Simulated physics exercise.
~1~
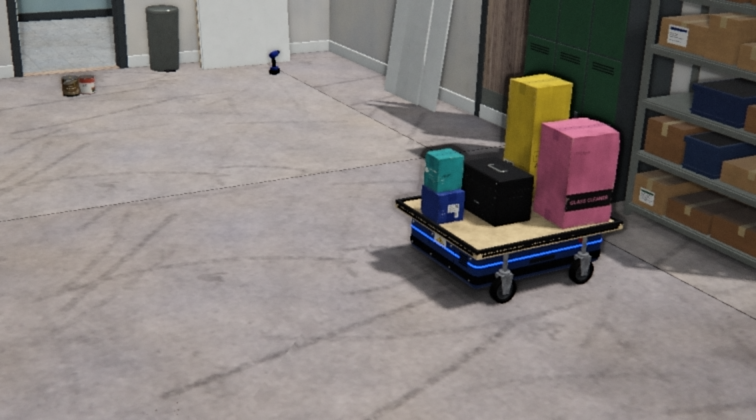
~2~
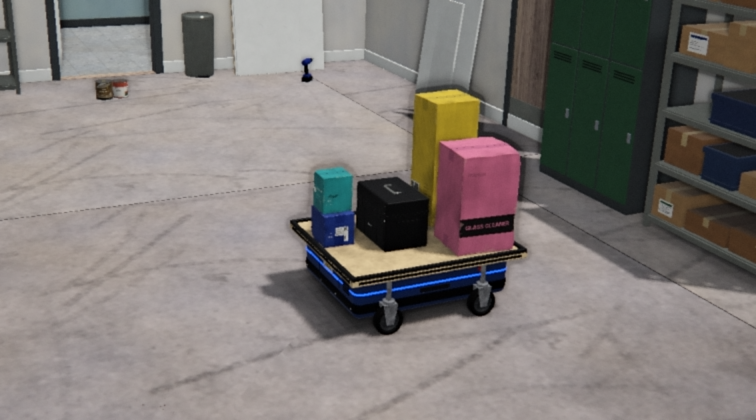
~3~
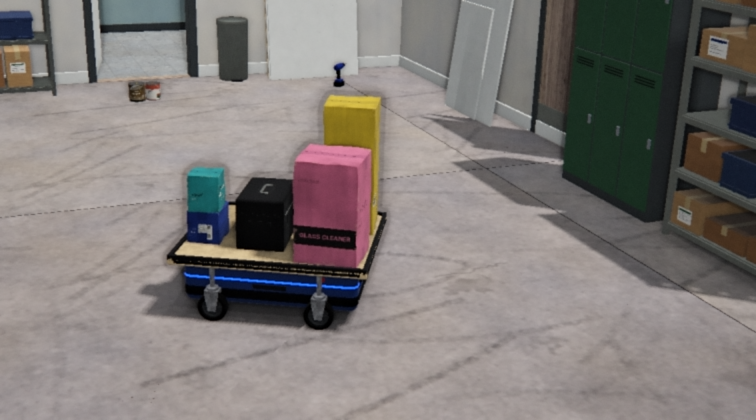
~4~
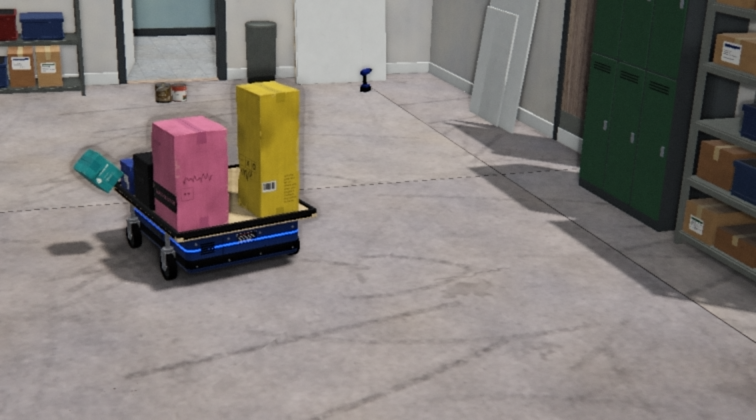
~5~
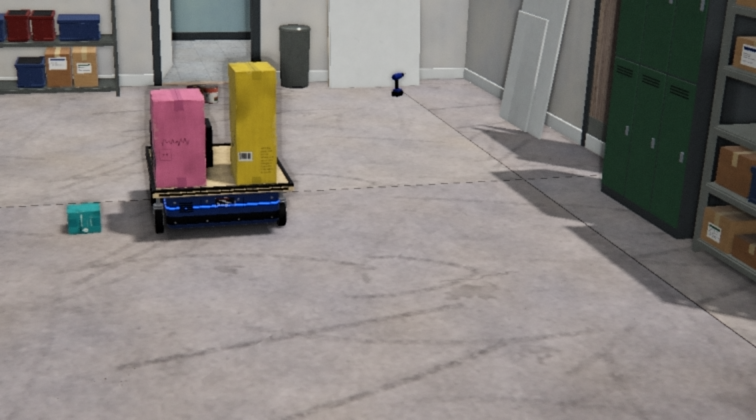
To begin with, a low cart with a glowing blue strip stands near green lockers and shelving, carrying a turquoise box on top of a blue parcel, a black case, a tall yellow box and a pink box. It rolls left across the concrete floor with its load upright. Then it swings around, turning away toward the back wall, and the turquoise box tips off the left side. The turquoise box drops to the floor and lies on its side. The cart ends farther back, the pink and yellow boxes still standing aboard, the black case mostly hidden behind the pink one.
